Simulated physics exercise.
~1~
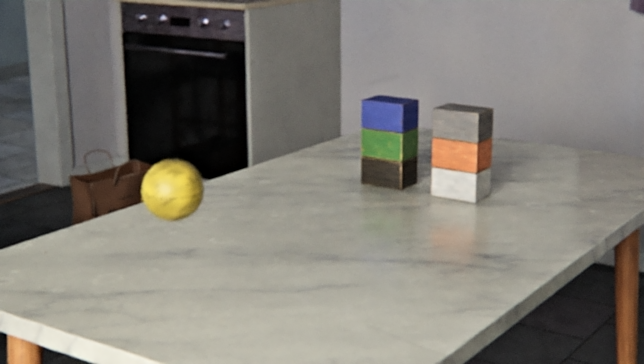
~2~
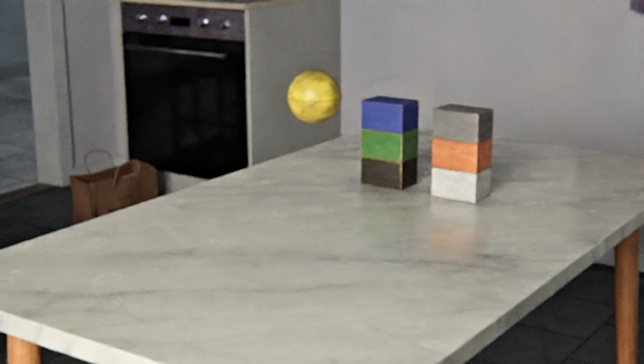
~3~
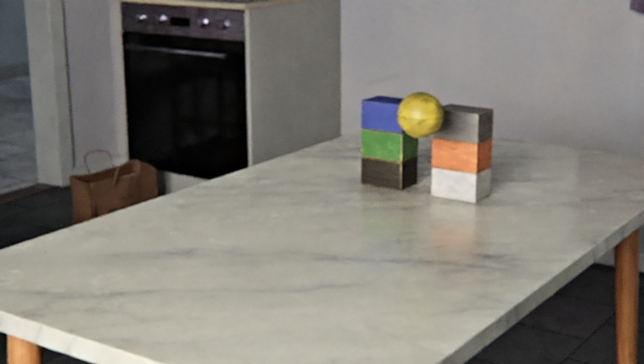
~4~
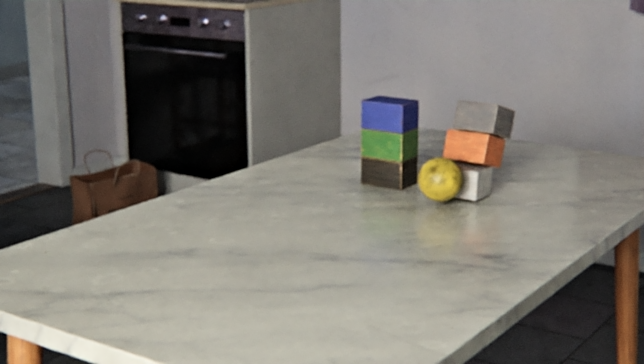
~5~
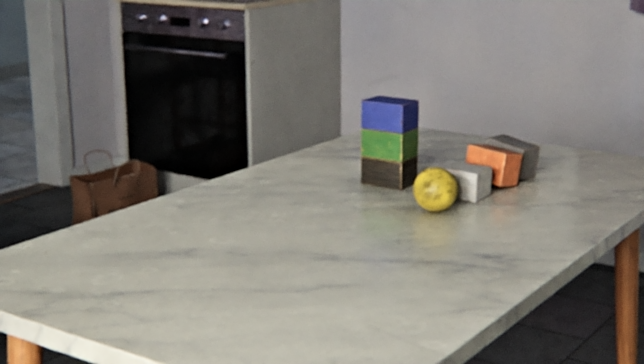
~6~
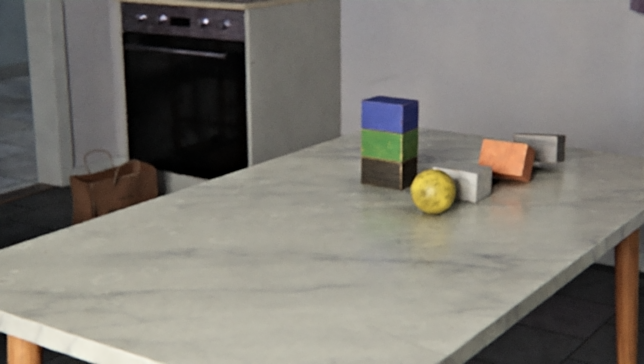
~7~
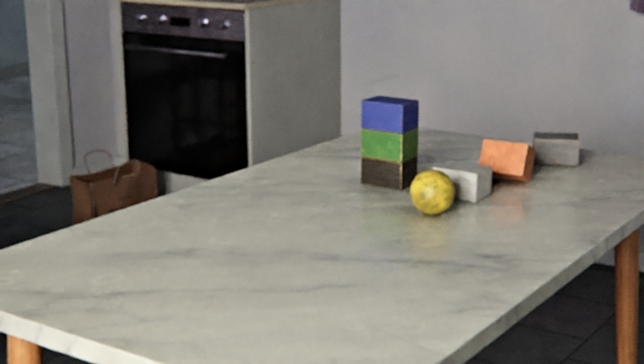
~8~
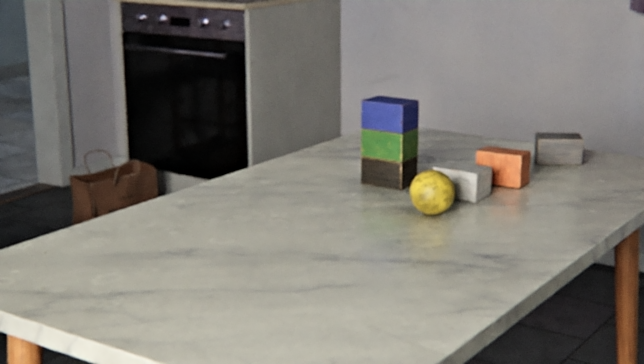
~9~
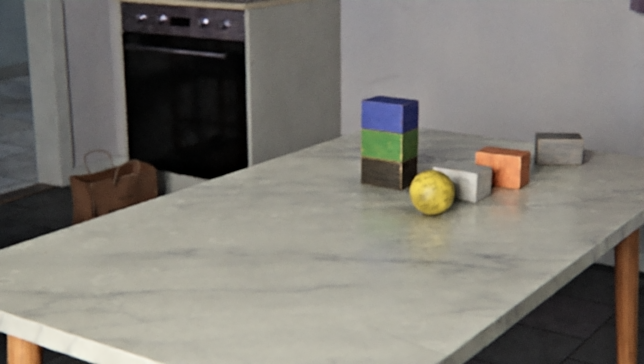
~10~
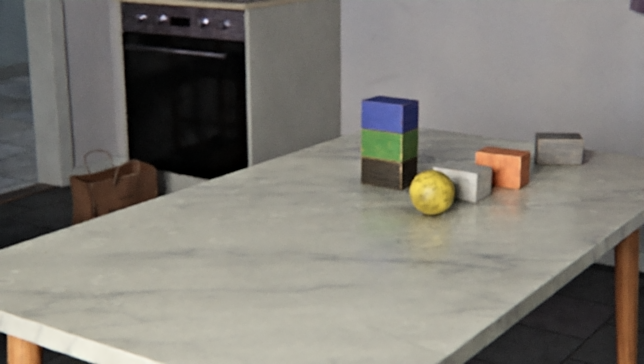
Yellow ball flying right into two block stacks on a marble table, toppling the grey and orange blocks beside the white one.
